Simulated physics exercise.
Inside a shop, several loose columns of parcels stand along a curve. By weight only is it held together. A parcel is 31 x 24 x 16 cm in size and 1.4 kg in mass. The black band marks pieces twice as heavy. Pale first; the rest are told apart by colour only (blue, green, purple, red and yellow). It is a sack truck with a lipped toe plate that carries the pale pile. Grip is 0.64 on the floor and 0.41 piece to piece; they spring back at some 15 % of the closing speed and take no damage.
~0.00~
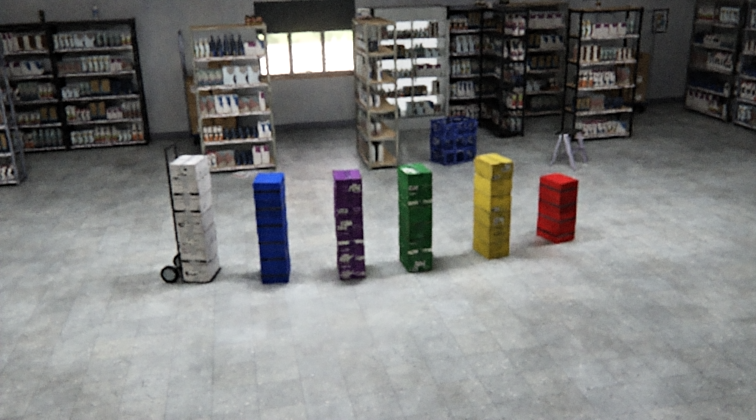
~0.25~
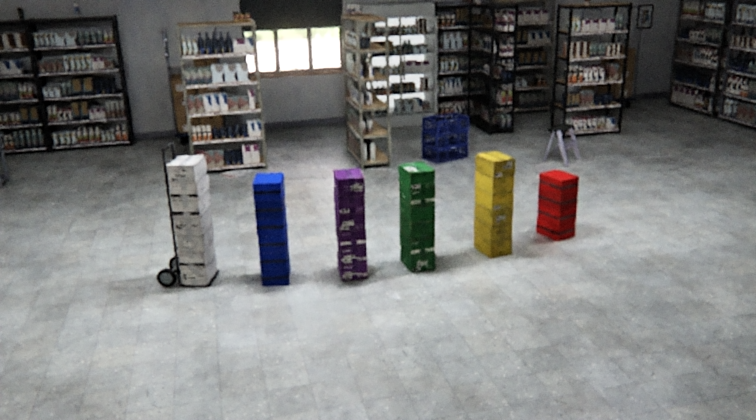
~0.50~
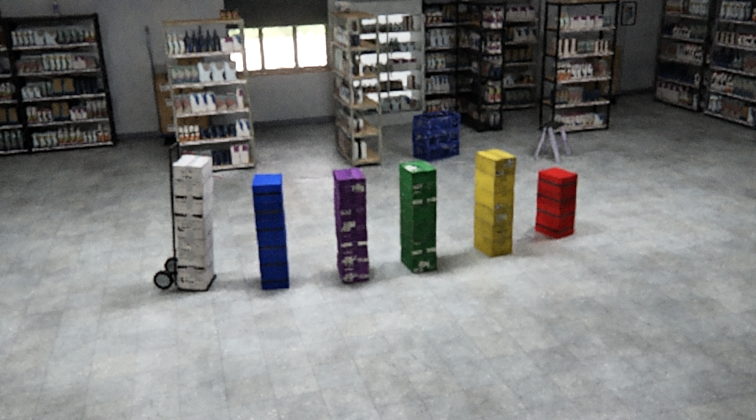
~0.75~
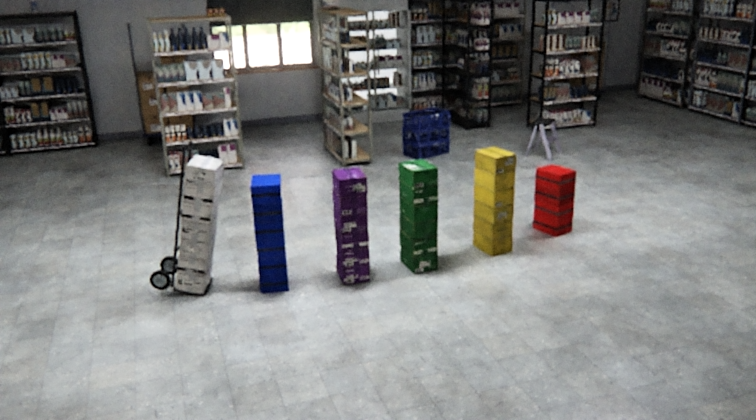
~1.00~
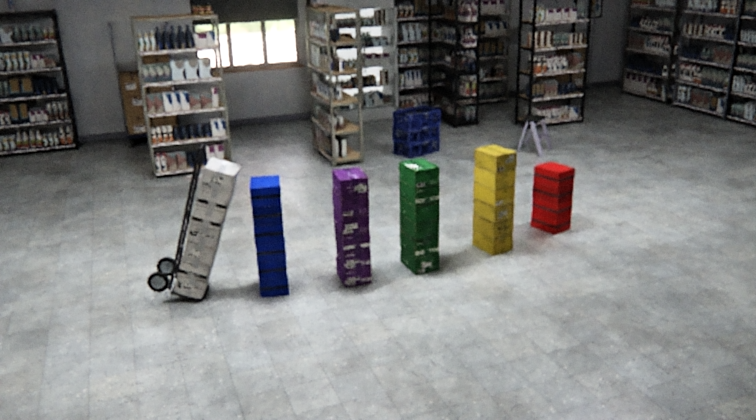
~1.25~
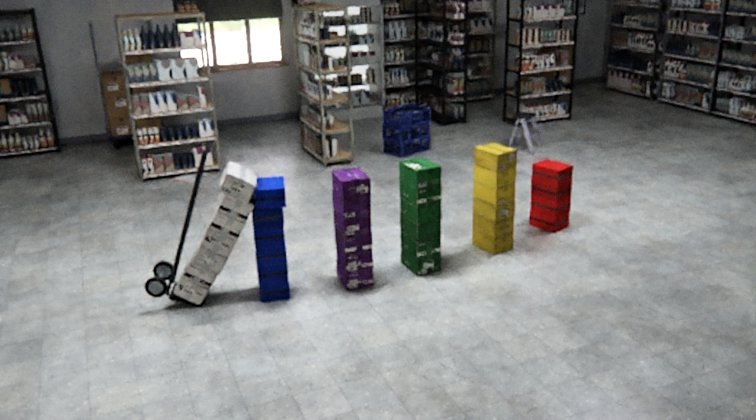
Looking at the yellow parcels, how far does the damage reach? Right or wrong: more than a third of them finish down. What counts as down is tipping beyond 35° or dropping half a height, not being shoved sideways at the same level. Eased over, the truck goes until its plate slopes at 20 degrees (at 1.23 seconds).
Wrong.
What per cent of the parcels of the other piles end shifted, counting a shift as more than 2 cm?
I make it 5 per cent.
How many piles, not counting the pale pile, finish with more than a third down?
The answer is 0.
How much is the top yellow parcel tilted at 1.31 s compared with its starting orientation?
Angle from initial pose, roughly 0 deg - estimate.
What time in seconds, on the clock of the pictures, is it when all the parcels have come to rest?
Rest time: Around 2.0 s.
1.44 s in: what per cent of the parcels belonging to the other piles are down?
0 per cent at that moment.
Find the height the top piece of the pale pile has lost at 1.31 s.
5 cm lower.
After 1.31 s, 0 of the pale pile down; none of the 6 yellow parcels down (0 of 28 in all colours); top yellow parcel unmoved; top blue parcel 54 mm from its place.
After 1.44 s, 0 of the pale pile down; none of the 6 yellow parcels down (0 of 28 in all colours); top yellow parcel unmoved; top blue parcel 7 cm from its place.
In the end (2.3 s), 1 of the pale pile down; none of the 6 yellow parcels down (0 of 28 in all colours); top yellow parcel unmoved; top blue parcel 8 cm from its place. That is 0 per cent. From the last view, middles, top yellow parcel near (495, 157), top blue parcel near (276, 192).
